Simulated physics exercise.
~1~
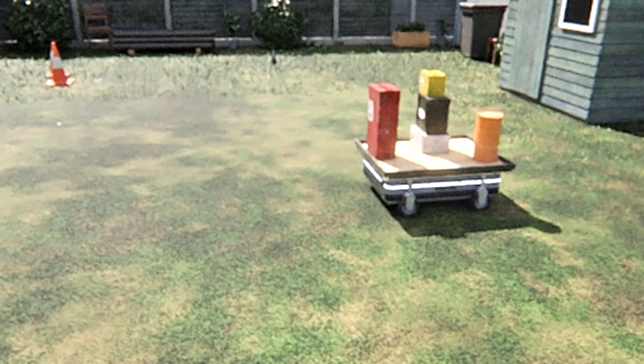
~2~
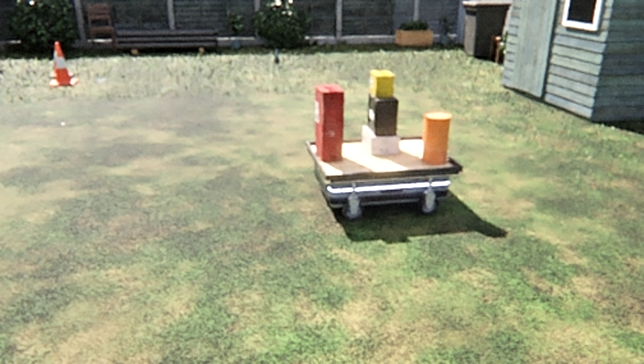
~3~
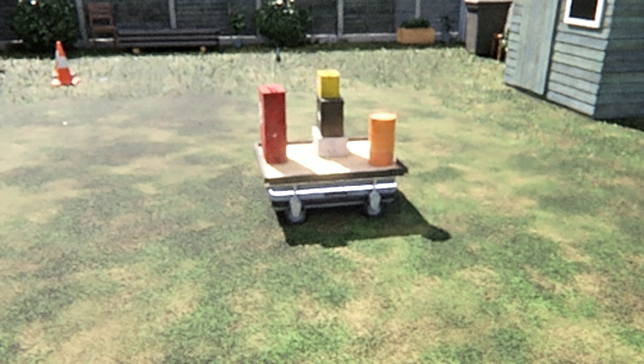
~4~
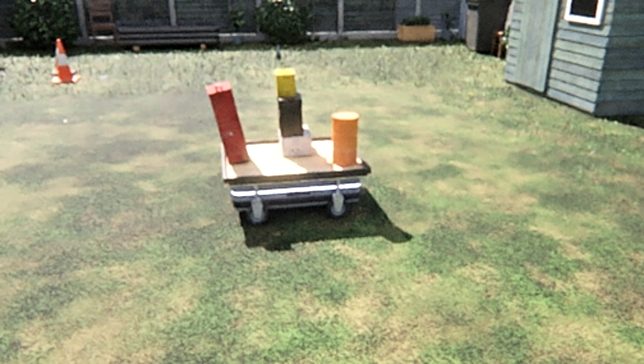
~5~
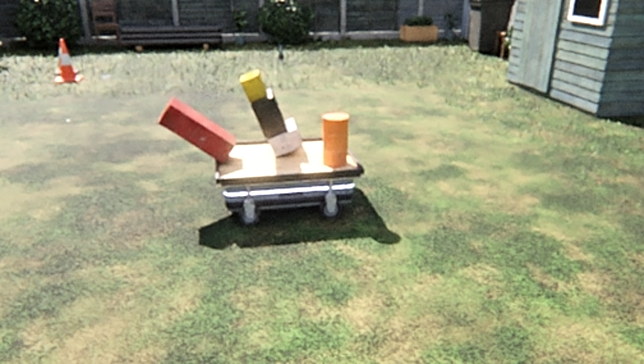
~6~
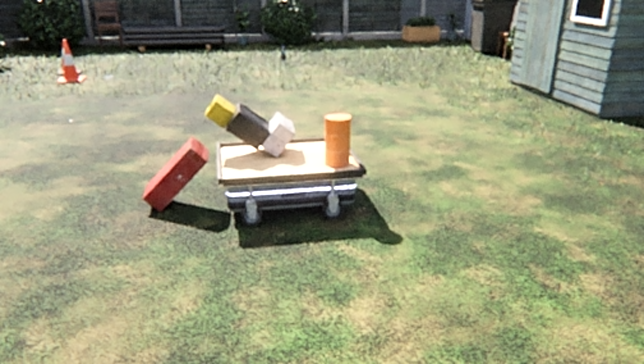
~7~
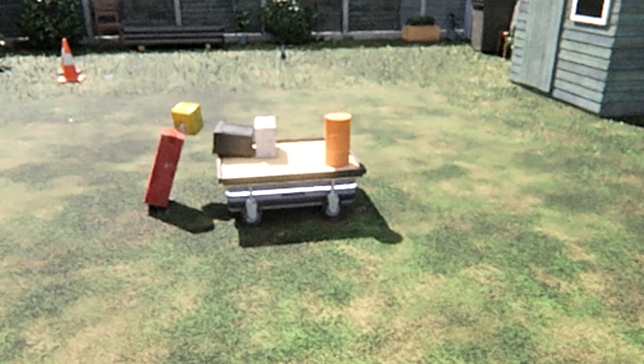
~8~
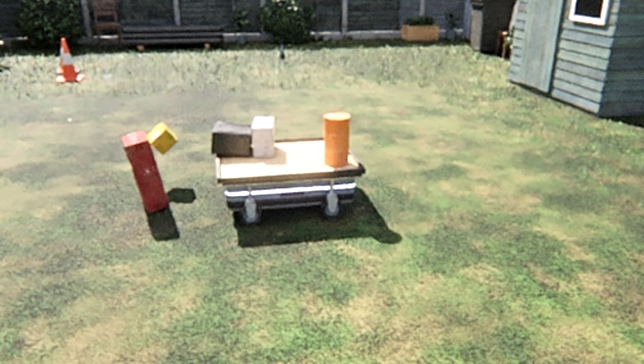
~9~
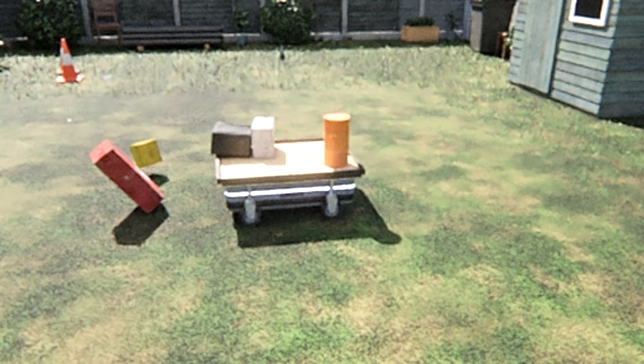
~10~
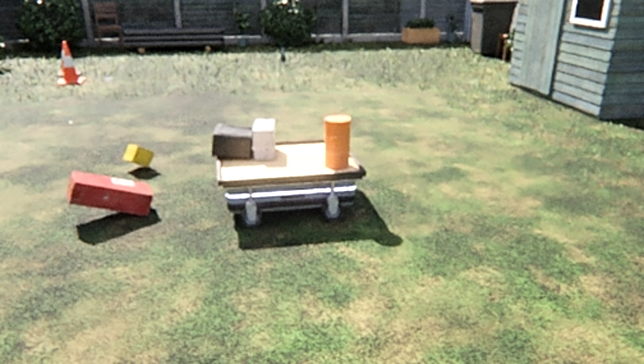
A low, flat cart rolls leftward across a patchy lawn, seen from slightly above, with a fence behind, a traffic cone at left and a shed at right. On its deck stand a tall red box at left, a stack of white box, black tote and yellow parcel in the middle, and an orange canister at right. As the cart stops, the red box tips left over the edge, and the stack topples after it. The yellow parcel drops off too, and both tumble onto the grass. The black tote and white box end toppled on the deck, beside the upright canister.
